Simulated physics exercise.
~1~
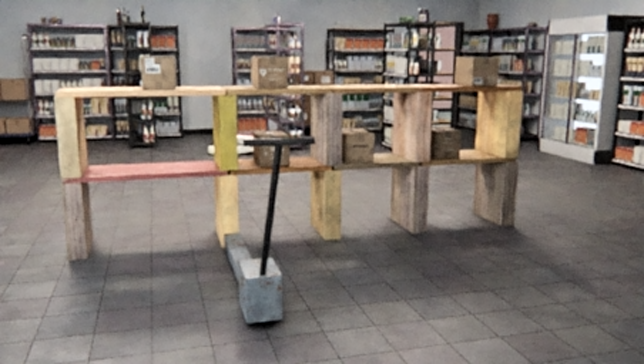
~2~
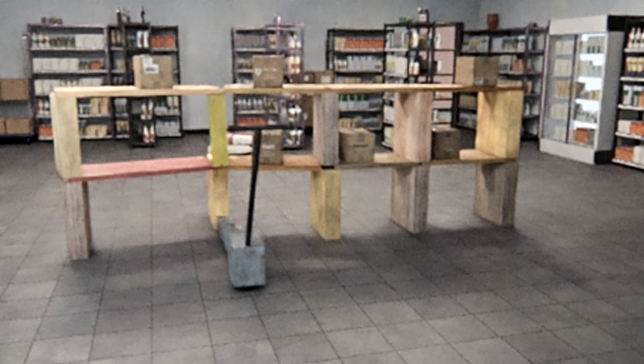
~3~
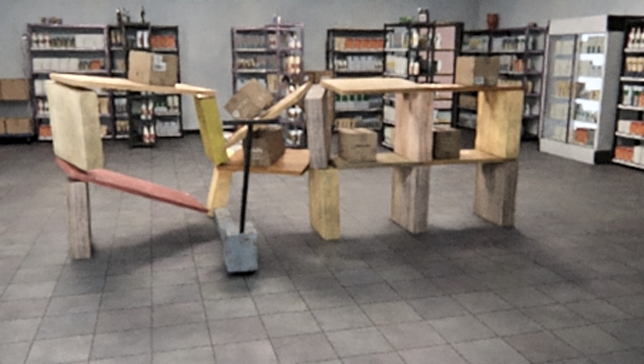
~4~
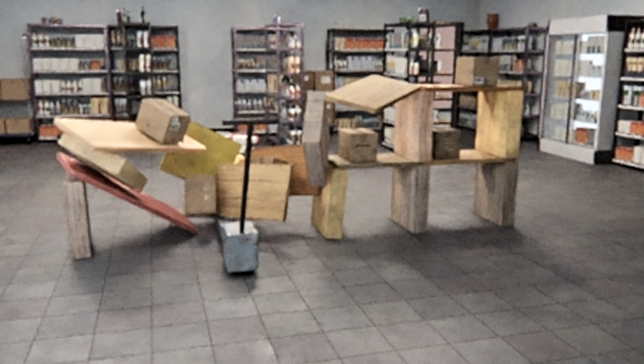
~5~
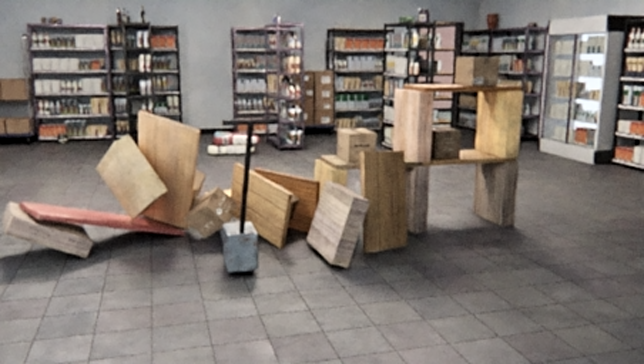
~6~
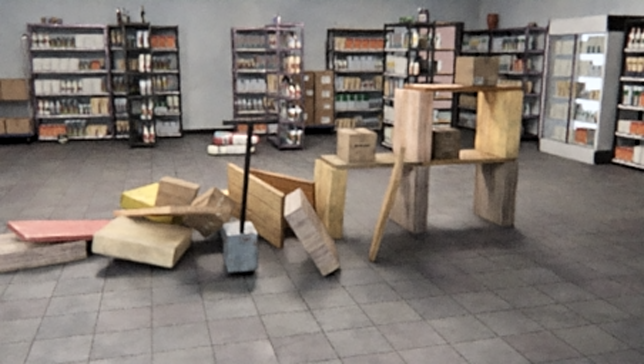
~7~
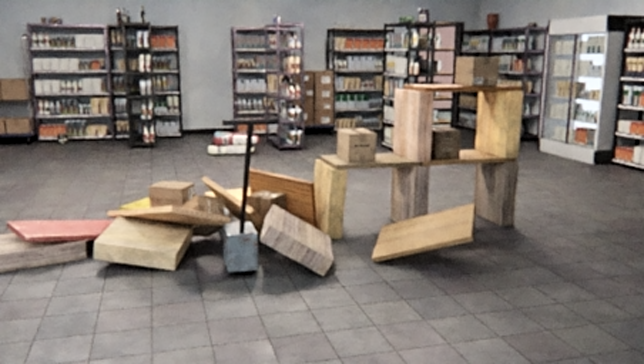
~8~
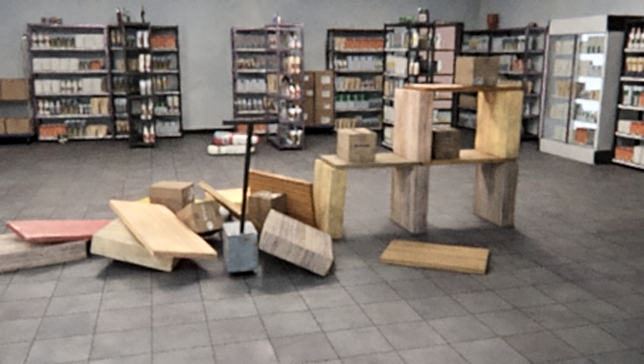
The clip opens on a long two-tier rack of boards and upright slabs, with cartons on it, in a store lined with stocked shelves. A narrow floor jack pushes in at the base of one upright left of the middle, then stops. The boards above it sag, and the red board tilts down to the right. The left half folds and crashes, spilling boards, slabs and cartons around the jack. A top board beside the gap tips down, leans briefly, then drops flat on the floor. The right part still stands, holding cartons, beside the heap.
